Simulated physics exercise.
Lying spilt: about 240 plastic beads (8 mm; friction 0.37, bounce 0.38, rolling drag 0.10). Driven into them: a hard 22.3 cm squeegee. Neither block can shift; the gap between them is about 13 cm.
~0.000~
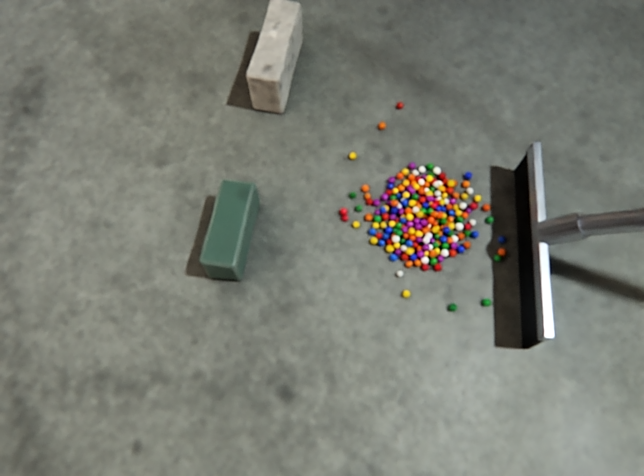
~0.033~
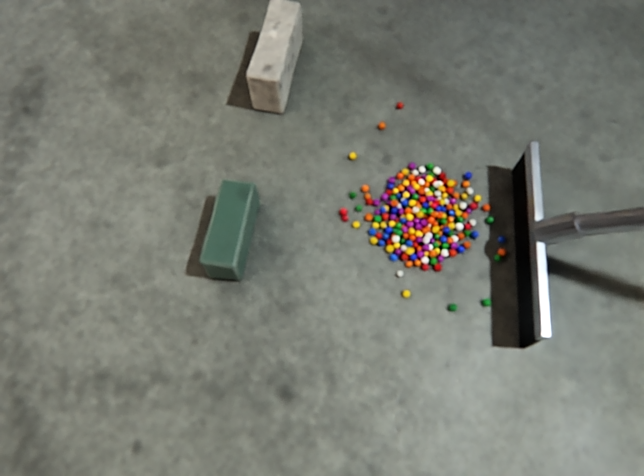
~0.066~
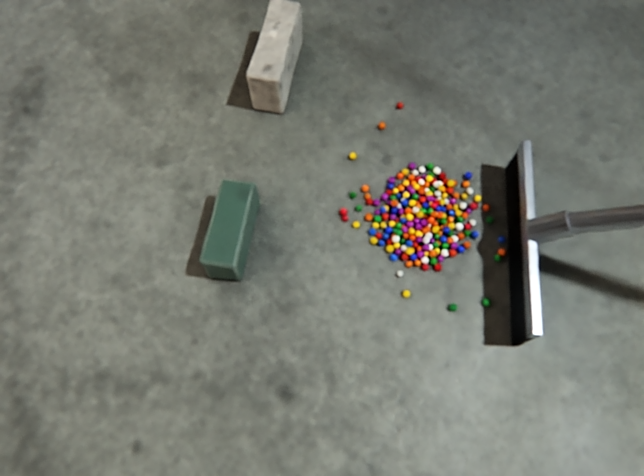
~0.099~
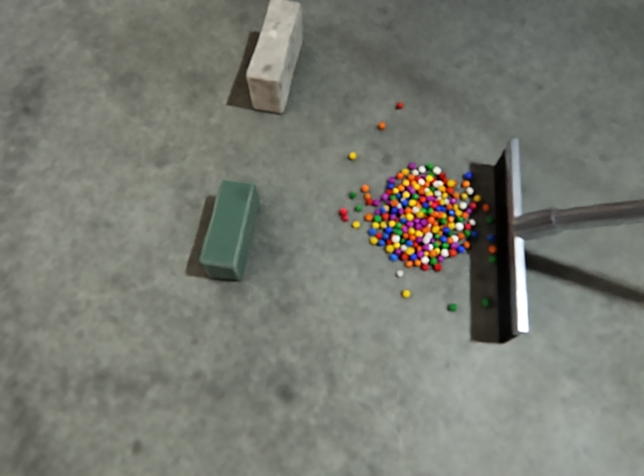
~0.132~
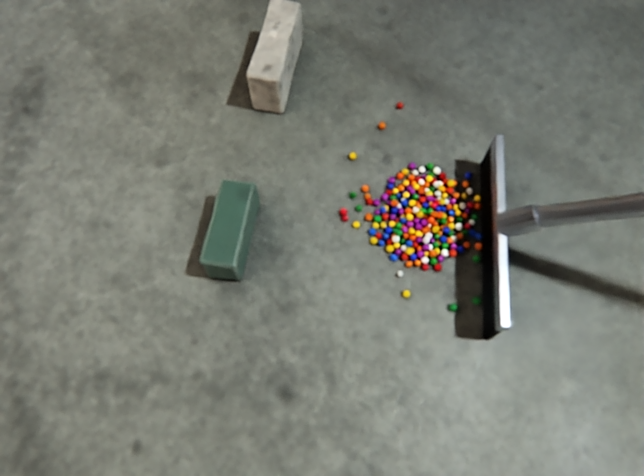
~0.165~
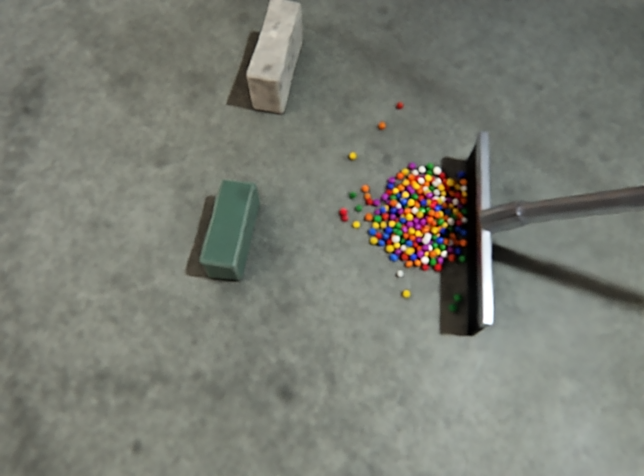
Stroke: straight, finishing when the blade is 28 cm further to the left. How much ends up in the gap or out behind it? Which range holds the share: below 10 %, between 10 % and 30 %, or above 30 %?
The share in the gap is big.
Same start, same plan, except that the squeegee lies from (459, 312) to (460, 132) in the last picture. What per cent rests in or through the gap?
Through 50.
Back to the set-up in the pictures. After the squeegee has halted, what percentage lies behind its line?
It comes out at about 5 percent.
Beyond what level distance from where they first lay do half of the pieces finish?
Roughly 24 cm.
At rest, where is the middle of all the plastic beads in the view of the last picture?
The middle sits near pixel (259, 175).
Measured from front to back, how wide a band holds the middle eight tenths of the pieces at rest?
Estimated width: Near 26 cm.
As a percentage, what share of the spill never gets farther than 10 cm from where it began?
Close to 0 per cent, by my estimate.
After 0.40 s, squeegee 18 cm from its start, spill 19 cm wide; held up before the blocks 100 %.
After 0.64 s, squeegee 28 cm from its start, spill 27 cm wide; in or through the gap 30 %, round the near block 10 %, held up before the blocks 60 %.
Then, at 0.85 s, squeegee 28 cm from its start, spill 32 cm wide; in or through the gap 45 %, round the near block 15 %, held up before the blocks 40 %.
In the end, at 1.6 s, in or through the gap 45 %, round the near block 15 %, round the far block 0 %, held up before the blocks 40 %.
